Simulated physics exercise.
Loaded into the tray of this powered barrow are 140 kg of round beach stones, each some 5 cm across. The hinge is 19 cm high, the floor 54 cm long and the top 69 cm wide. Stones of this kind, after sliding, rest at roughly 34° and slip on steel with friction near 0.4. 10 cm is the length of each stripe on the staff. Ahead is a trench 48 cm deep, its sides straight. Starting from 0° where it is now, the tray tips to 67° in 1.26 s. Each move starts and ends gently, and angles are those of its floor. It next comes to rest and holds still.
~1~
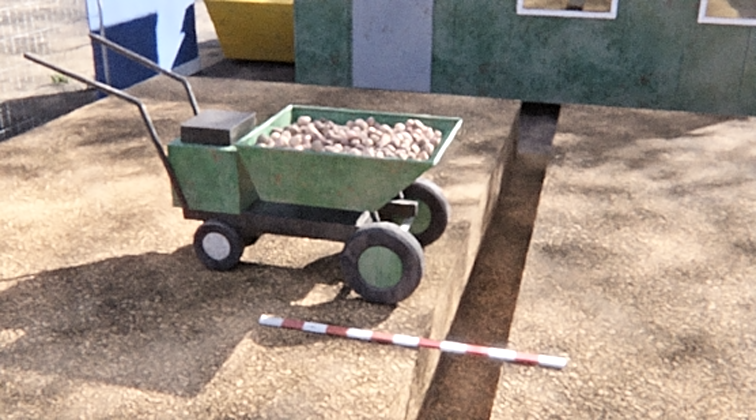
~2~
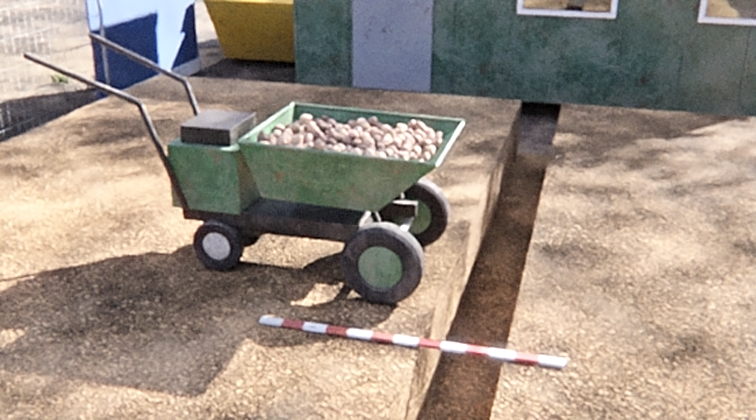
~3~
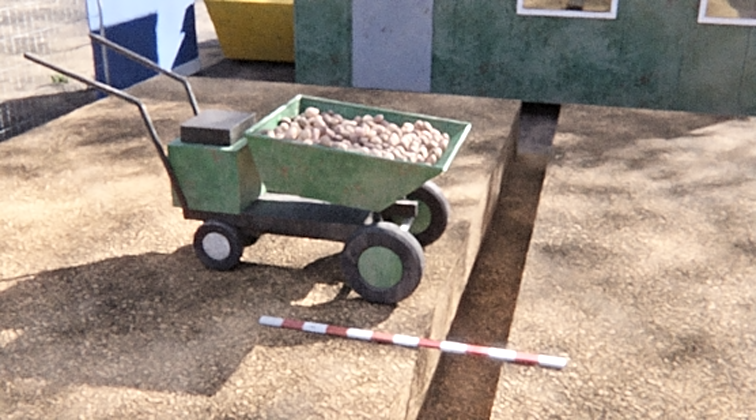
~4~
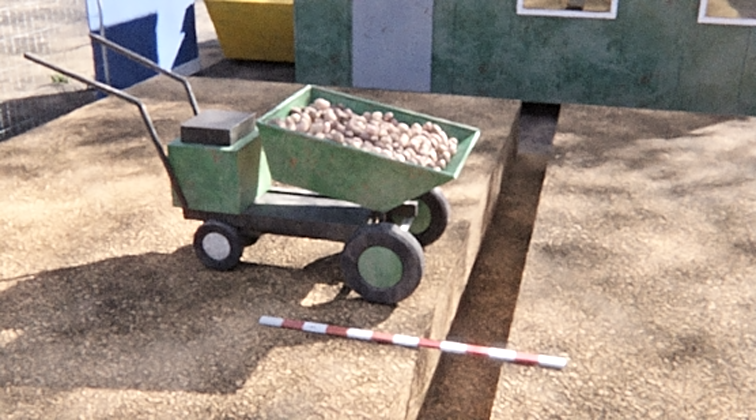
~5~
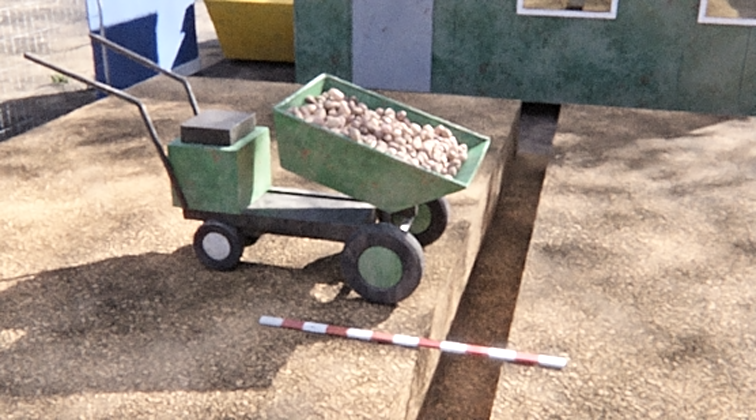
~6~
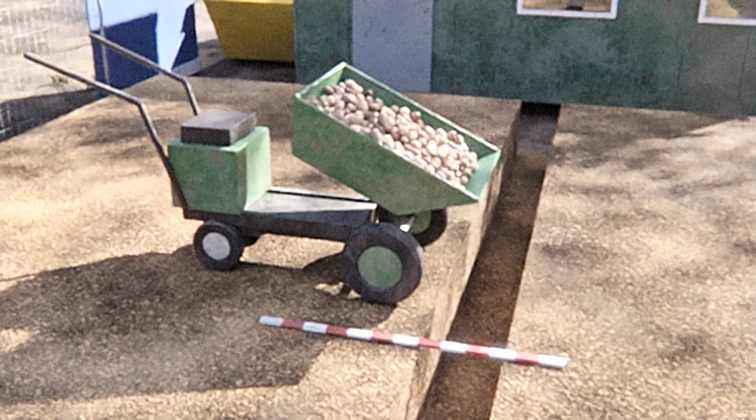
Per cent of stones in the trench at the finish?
About 17 %.
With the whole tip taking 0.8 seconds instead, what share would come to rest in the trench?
Then some 15 per cent would.
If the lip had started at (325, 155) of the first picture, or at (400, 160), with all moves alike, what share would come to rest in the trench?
90 and 50 %.
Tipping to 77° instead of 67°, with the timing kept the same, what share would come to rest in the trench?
In that case near 15 per cent.
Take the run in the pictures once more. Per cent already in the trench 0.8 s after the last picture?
Close to 0 per cent at that time.
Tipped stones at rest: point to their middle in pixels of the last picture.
The resting stones are centred at roughly (583, 291).
Then, 0.4 s after the last picture the floor is at 56°, 100 % in the tray; the foremost stones are at (522, 237).
Then, 0.8 s after the last picture the floor is at 67°, 42 % in the tray, 1 % in the trench, 57 % past the trench; the foremost stones are at (644, 290).
Then, 1.2 s after the last picture the floor is at 67°, 10 % in the tray, 5 % in the trench, 85 % past the trench; the foremost stones are past the picture's edge.
Then, 3.1 s after the last picture the floor is at 67°, 0 % in the tray, 17 % in the trench, 83 % past the trench; the foremost stones are past the picture's edge.
